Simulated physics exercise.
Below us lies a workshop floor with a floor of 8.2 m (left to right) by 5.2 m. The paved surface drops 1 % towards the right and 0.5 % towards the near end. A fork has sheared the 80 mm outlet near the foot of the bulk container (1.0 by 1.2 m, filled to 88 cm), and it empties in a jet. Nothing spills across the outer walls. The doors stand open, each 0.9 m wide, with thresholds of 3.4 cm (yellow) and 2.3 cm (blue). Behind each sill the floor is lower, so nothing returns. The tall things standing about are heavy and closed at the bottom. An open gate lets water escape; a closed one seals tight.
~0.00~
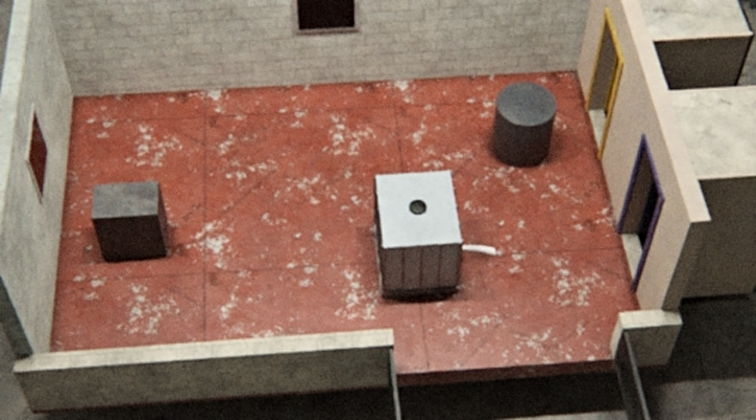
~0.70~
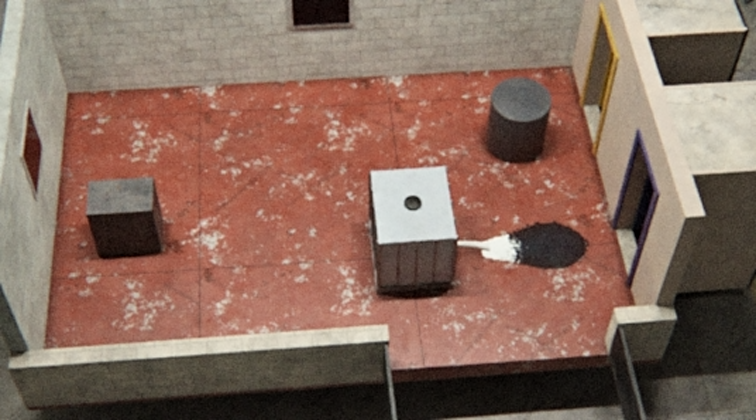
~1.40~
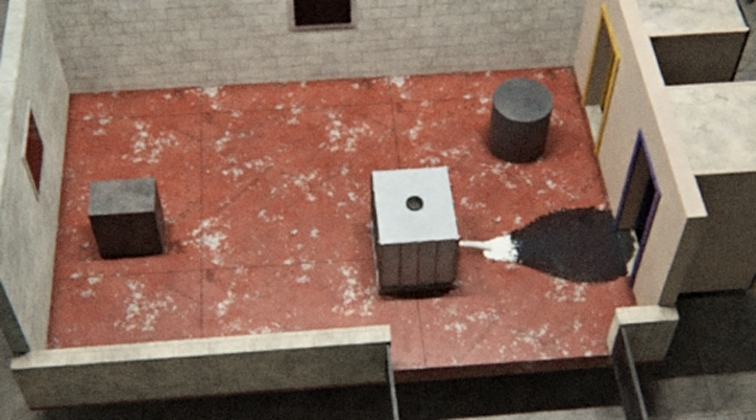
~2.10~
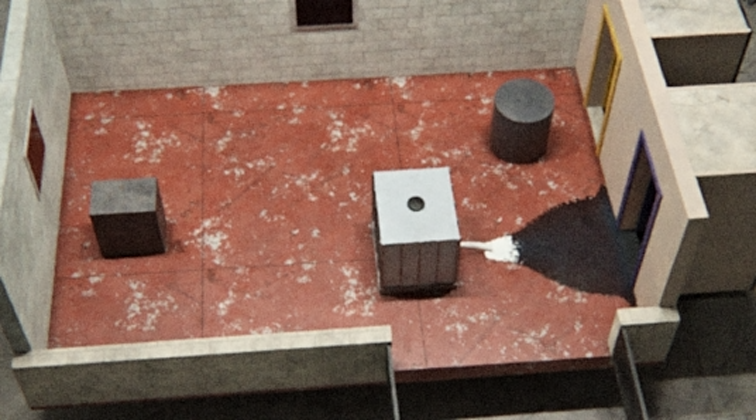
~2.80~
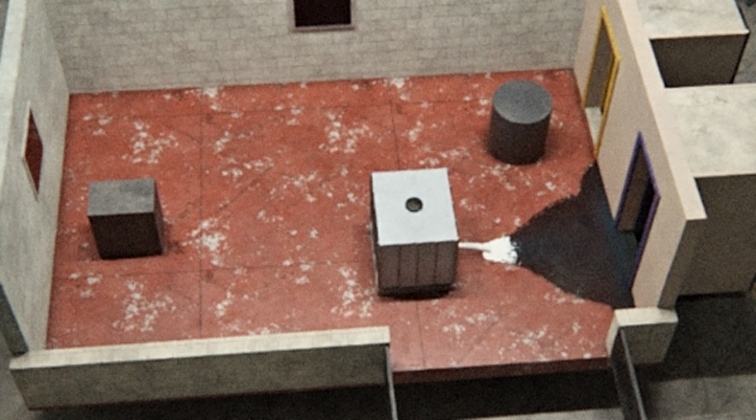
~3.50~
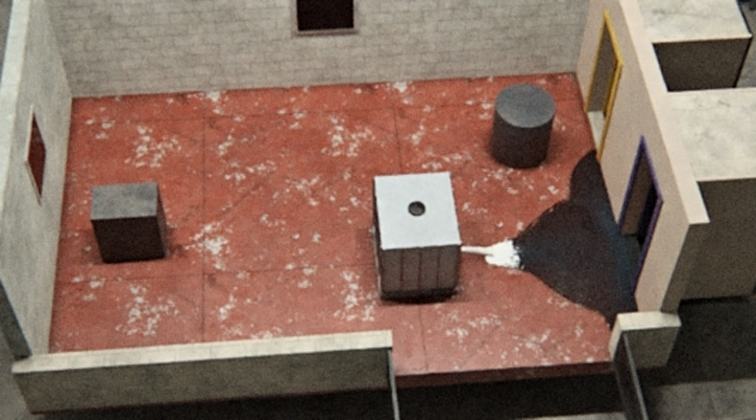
White container on a red workshop floor jetting liquid from its side, a dark sheet spreading right to the purple-framed doorway and widening along the wall.
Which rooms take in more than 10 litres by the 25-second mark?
Within that time: At the yellow door it does not reach the limit; at the blue door it passes the limit.
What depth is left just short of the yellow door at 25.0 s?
About 3.0 cm.
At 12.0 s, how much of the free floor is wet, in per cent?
Some 20 per cent of it.
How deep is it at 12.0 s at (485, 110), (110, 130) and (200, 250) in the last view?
In that order: 0.0, 0.0 and 0.0 cm.
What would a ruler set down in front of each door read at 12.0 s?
In cm: Yellow 2.0, blue 4.5.
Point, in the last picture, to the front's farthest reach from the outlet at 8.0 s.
At about (578, 86).
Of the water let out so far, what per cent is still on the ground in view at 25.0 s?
Roughly 52 in a hundred.
After 5.0 s water covers 10 % of the floor and is deepest (5 cm) near (620, 248); yellow door 0.66 cm at the sill, 0 L in, blue door 4.7 cm at the sill, 17 L in.
After 8.0 s water covers 15 % of the floor and is deepest (5 cm) near (620, 248); yellow door 1.5 cm at the sill, 0 L in, blue door 4.6 cm at the sill, 33 L in.
After 12.0 s water covers 20 % of the floor and is deepest (5 cm) near (620, 248); yellow door 1.8 cm at the sill, 0 L in, blue door 4.5 cm at the sill, 52 L in.
After 16.0 s water covers 20 % of the floor and is deepest (5 cm) near (620, 248); yellow door 2.3 cm at the sill, 0 L in, blue door 4.5 cm at the sill, 69 L in.
After 25.0 s water covers 25 % of the floor and is deepest (5 cm) near (645, 343); yellow door 2.8 cm at the sill, 0 L in, blue door 4.3 cm at the sill, 103 L in.
